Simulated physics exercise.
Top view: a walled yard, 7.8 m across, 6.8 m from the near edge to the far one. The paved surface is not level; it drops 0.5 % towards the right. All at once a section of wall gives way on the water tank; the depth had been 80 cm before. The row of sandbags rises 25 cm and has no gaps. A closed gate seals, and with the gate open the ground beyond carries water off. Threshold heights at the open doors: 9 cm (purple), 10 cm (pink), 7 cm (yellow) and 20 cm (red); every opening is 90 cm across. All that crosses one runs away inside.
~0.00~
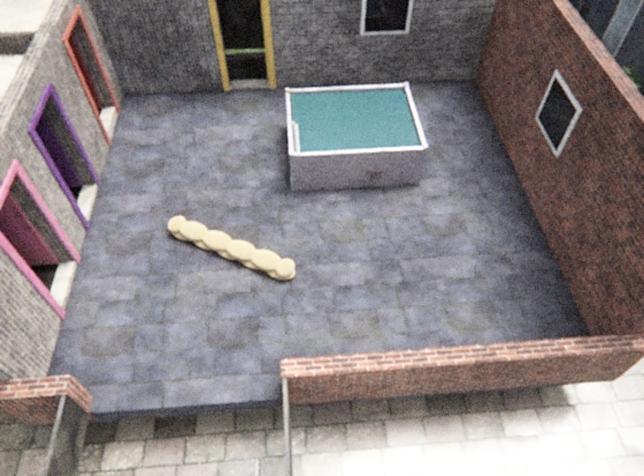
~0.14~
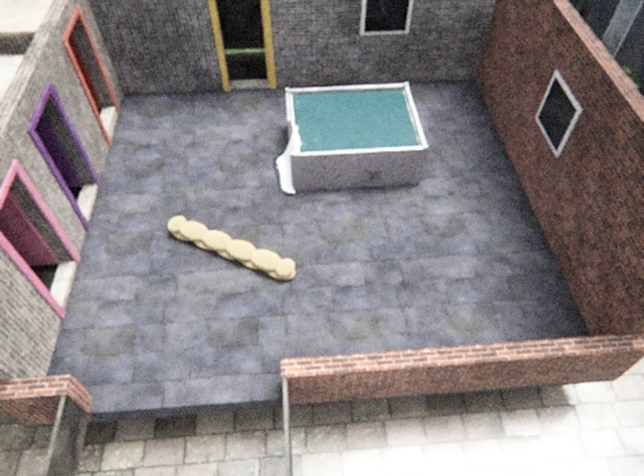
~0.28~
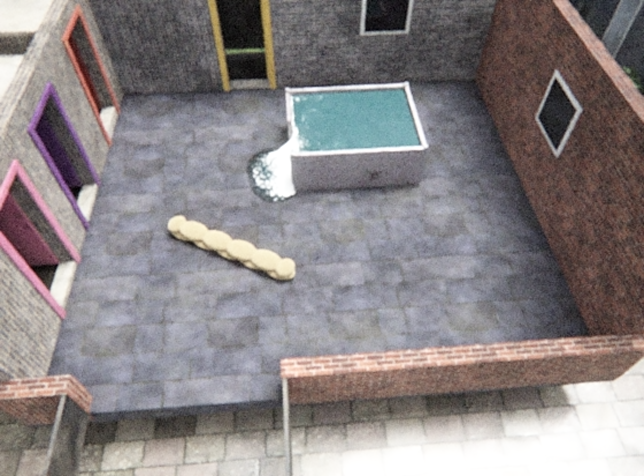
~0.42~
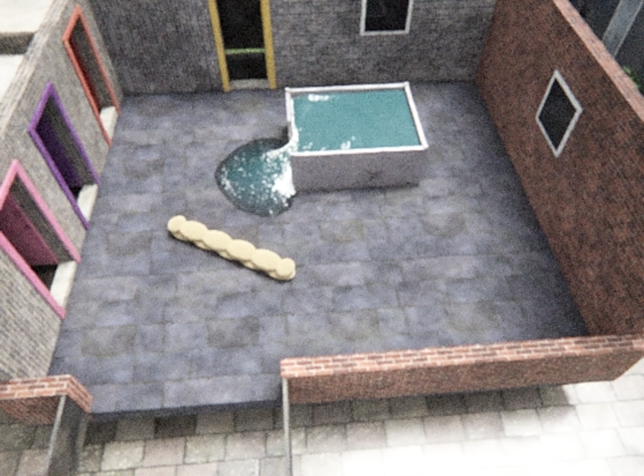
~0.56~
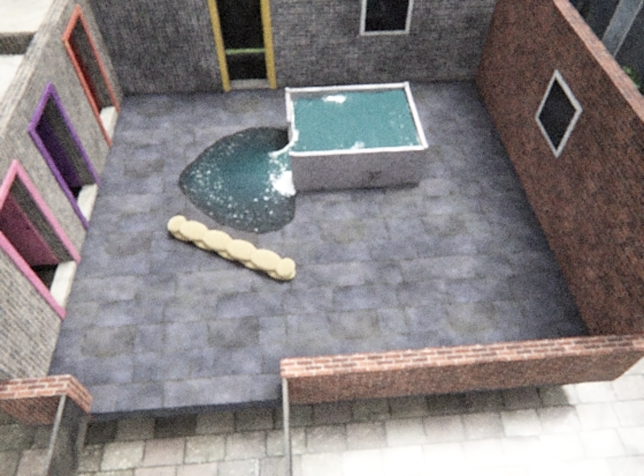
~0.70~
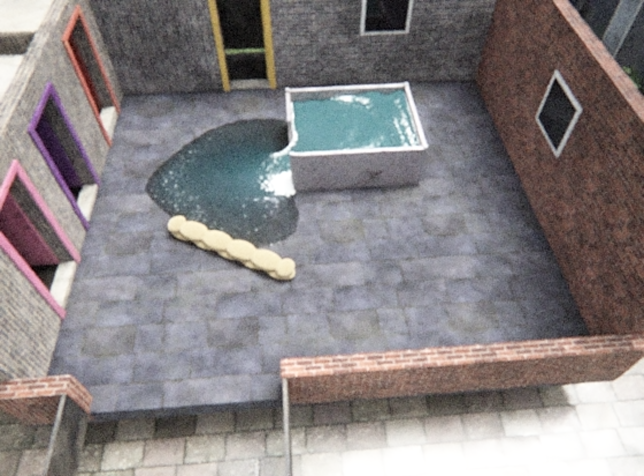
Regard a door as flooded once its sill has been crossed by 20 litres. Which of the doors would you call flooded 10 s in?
I would call the purple door flooded; I would call the pink door not flooded; I would call the yellow door not flooded; I would call the red door not flooded.
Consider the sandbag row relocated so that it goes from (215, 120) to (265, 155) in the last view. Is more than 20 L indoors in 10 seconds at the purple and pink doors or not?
Note - purple: Limit exceeded; pink: Limit exceeded.
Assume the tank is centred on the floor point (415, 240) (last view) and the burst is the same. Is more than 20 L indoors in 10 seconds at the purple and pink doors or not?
Purple: Within limit; pink: Within limit.
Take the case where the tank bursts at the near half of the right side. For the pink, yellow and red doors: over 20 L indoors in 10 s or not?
The pink door comes out less than that, the yellow door less than that and the red door less than that.
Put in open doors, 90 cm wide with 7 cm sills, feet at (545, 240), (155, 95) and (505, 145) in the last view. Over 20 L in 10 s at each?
In that order: Short of it, beyond it, short of it.
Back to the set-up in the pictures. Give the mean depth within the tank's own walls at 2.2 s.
46 cm.
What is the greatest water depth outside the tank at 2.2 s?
Roughly 35 cm.
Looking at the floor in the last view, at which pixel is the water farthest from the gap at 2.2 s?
Roughly at pixel (51, 362).
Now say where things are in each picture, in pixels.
The first picture shows still water, 80 cm deep, in the water tank at (353, 121).
In the second picture, water pours out at (294, 162) and has run 0.6 m, to (292, 194); typically 7 cm deep outside, 80 cm at the water tank's back.
In the third picture, water pours out at (294, 163) and has run 0.8 m, to (253, 164); typically 11 cm deep outside, 80 cm at the water tank's back.
In the fourth picture, water pours out at (294, 164) and has run 1.4 m, to (221, 170); typically 8 cm deep outside, 80 cm at the water tank's back.
In the fifth picture, water pours out at (294, 163) and has run 2.1 m, to (184, 185); typically 5 cm deep outside, 79 cm at the water tank's back.
In the sixth picture, the front is at (151, 189), 2.7 m from the gap at (294, 163); 5.7 m2 of floor is under water; 72 cm left at the back of the water tank.
After 1.4 s water covers 25 % of the floor and is deepest (40 cm) near (285, 178); purple door 15 cm at the sill, 18 L in, pink door not reached, yellow door not reached, red door 6 cm at the sill, 0 L in.
After 2.2 s water covers 30 % of the floor and is deepest (35 cm) near (97, 195); purple door 29 cm at the sill, 130 L in, pink door 8 cm at the sill, 0 L in, yellow door 2 cm at the sill, 0 L in, red door 22 cm at the sill, 0 L in.
After 3.5 s water covers 40 % of the floor and is deepest (26 cm) near (97, 195); purple door 24 cm at the sill, 323 L in, pink door 7 cm at the sill, 0 L in, yellow door 2 cm at the sill, 0 L in, red door 17 cm at the sill, 2 L in.
After 6.0 s water covers 60 % of the floor and is deepest (18 cm) near (99, 187); purple door 16 cm at the sill, 457 L in, pink door 6 cm at the sill, 0 L in, yellow door 6 cm at the sill, 0 L in, red door 12 cm at the sill, 2 L in.
After 10.0 s water covers 85 % of the floor and is deepest (12 cm) near (474, 87); purple door 9 cm at the sill, 501 L in, pink door 5 cm at the sill, 0 L in, yellow door 5 cm at the sill, 0 L in, red door 7 cm at the sill, 2 L in.
